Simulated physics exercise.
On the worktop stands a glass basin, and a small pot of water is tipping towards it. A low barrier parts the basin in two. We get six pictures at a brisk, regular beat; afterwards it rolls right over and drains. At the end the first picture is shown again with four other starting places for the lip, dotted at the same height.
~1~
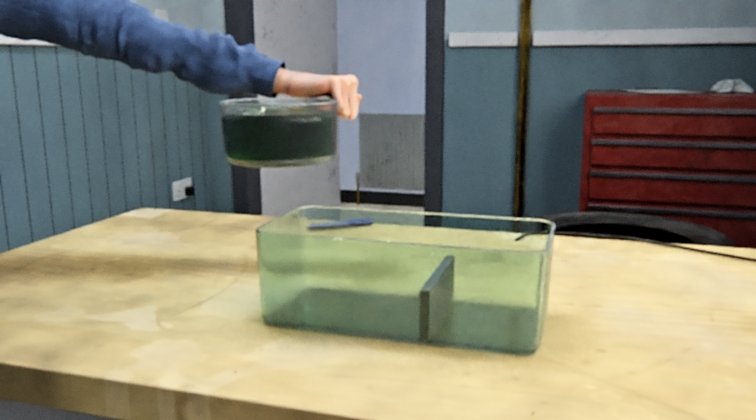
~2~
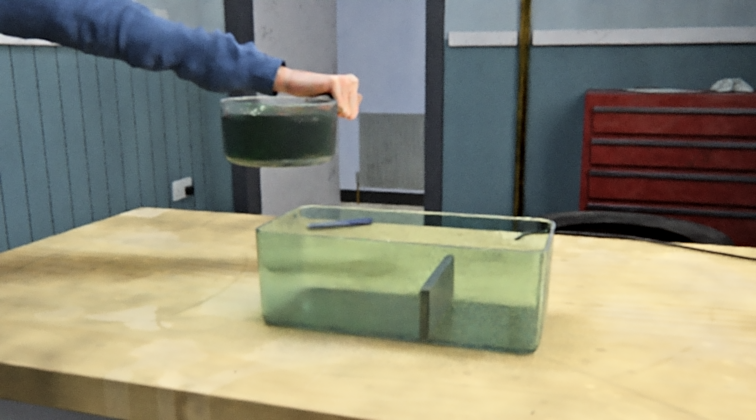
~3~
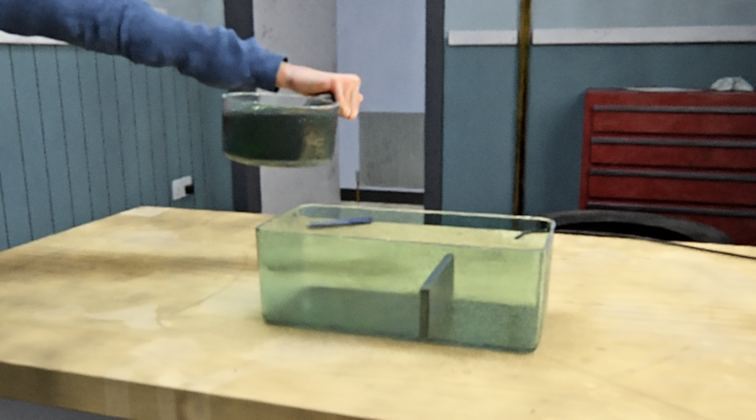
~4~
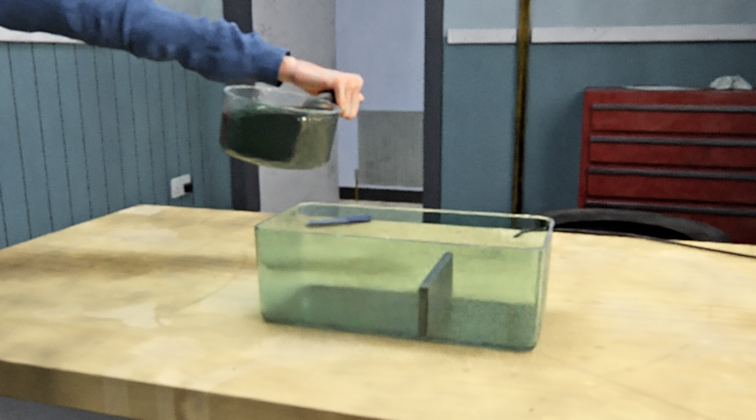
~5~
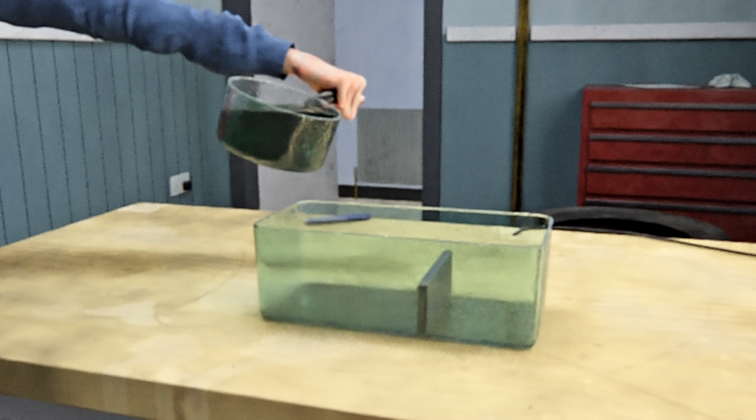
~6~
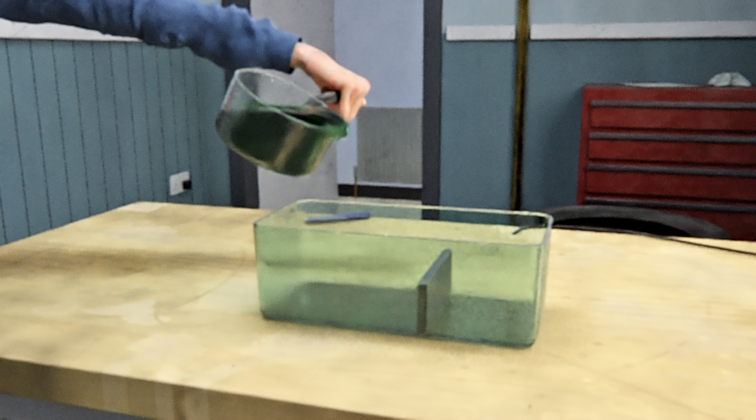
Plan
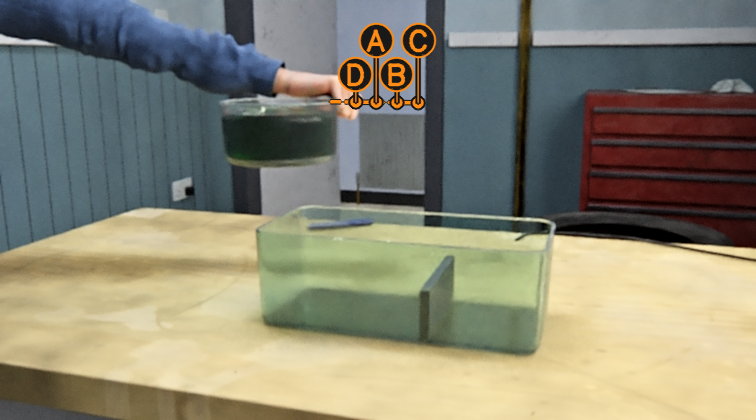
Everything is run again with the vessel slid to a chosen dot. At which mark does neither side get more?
Choose B.
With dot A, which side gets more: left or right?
More ends on the left.
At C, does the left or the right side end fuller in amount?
The right one.
On the marked copy, A at (376, 102); B at (396, 102); C at (418, 102); D at (355, 102).
With A, about 80 % ends left of the wall and 19 % right of it.
With B, about 47 % ends left of the wall and 53 % right of it.
With C, about 27 % ends left of the wall and 72 % right of it.
With D, about 97 % ends left of the wall and 2 % right of it.
